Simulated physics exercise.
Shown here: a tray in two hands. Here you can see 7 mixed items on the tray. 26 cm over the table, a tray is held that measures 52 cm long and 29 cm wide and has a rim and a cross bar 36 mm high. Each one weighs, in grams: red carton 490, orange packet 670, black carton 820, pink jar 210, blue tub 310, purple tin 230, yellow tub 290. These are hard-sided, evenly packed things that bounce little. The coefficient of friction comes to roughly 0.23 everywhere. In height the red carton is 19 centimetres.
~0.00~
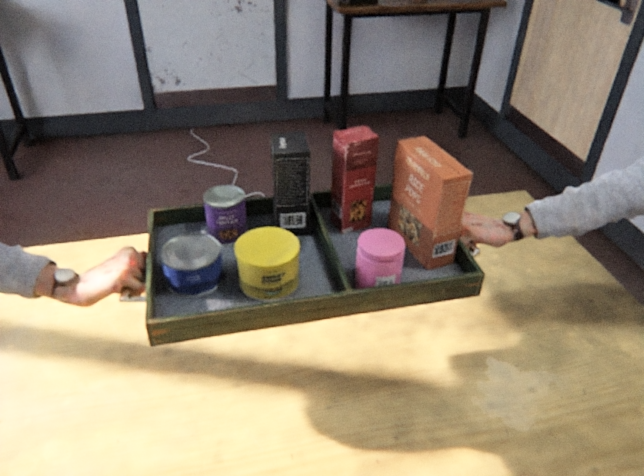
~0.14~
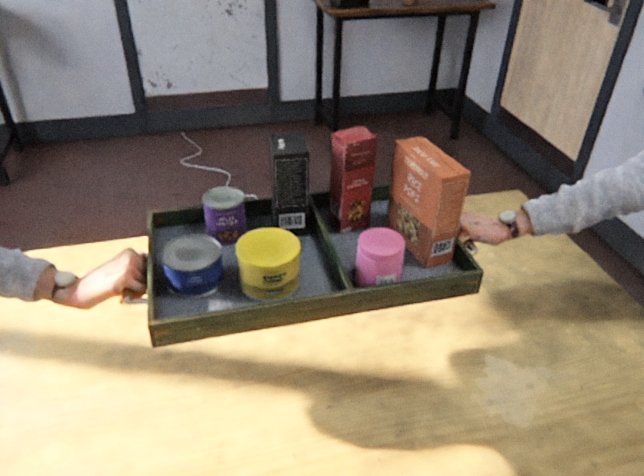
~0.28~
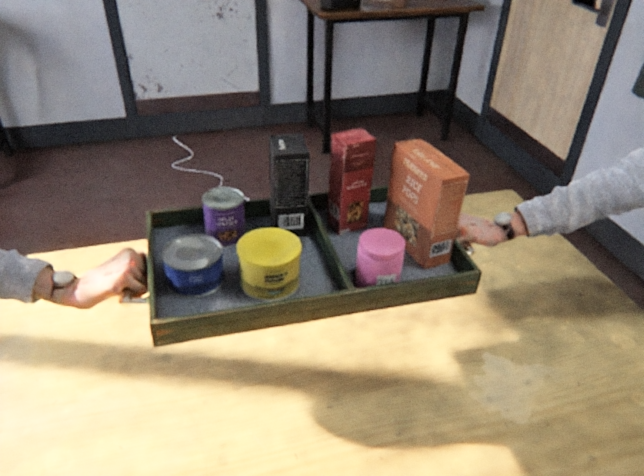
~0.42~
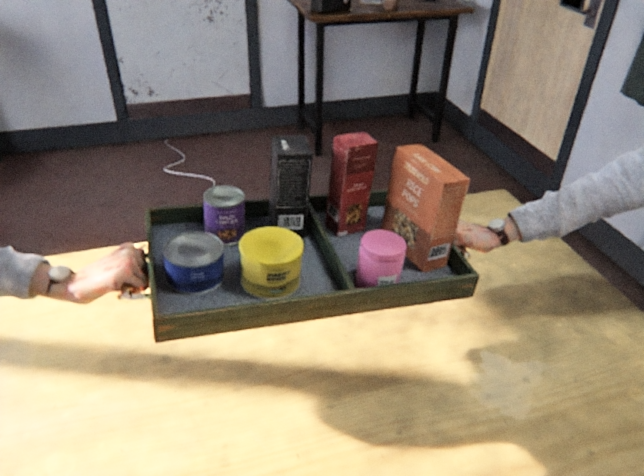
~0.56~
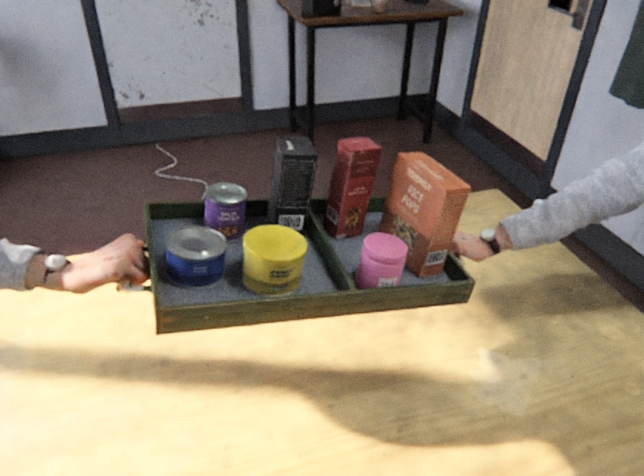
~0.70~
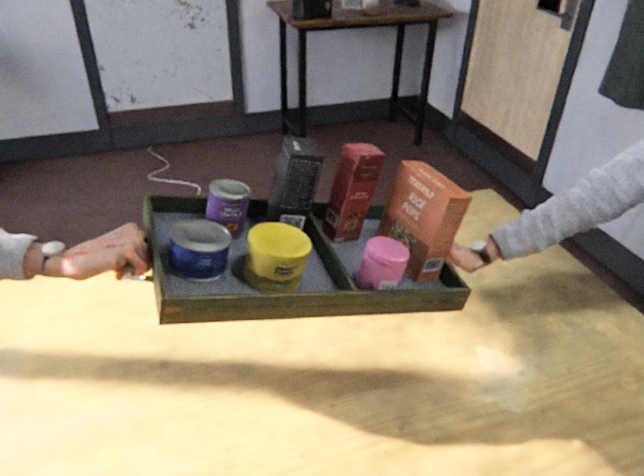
Two hands held a green tray of seven colourful tubs, tins and cartons above a wooden table, keeping it level at first, then gradually tilting it a little, its right side dipping lower.
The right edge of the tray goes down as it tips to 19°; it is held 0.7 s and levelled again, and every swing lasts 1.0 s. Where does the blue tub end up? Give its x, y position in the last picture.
The blue tub ends up at about (246, 261).
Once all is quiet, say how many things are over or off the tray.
My answer is 0.
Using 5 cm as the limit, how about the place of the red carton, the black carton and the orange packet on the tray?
Note: Red carton departs its position. Black carton is left in place. Orange packet is left in place.
After 0.90 s, tray at 17°, right edge down.
After 1.10 s, tray at 19°, right edge down; blue tub moved 5 cm near (232, 242); red carton moved 6 cm; purple tin moved 5 cm.
After 1.20 s, tray at 19°, right edge down; blue tub moved 9 cm near (253, 245); pink jar moved 8 cm; red carton moved 7 cm.
After 2.20 s, tray at 13°, right edge down; blue tub moved 9 cm near (250, 249); red carton moved 9 cm; pink jar moved 8 cm.
In the end (3.3 s), not toppled but over 5 cm from the start, red carton, pink jar, blue tub, purple tin and yellow tub; the other 2 under 5 cm from the start. In the last view, blue tub near (246, 261).
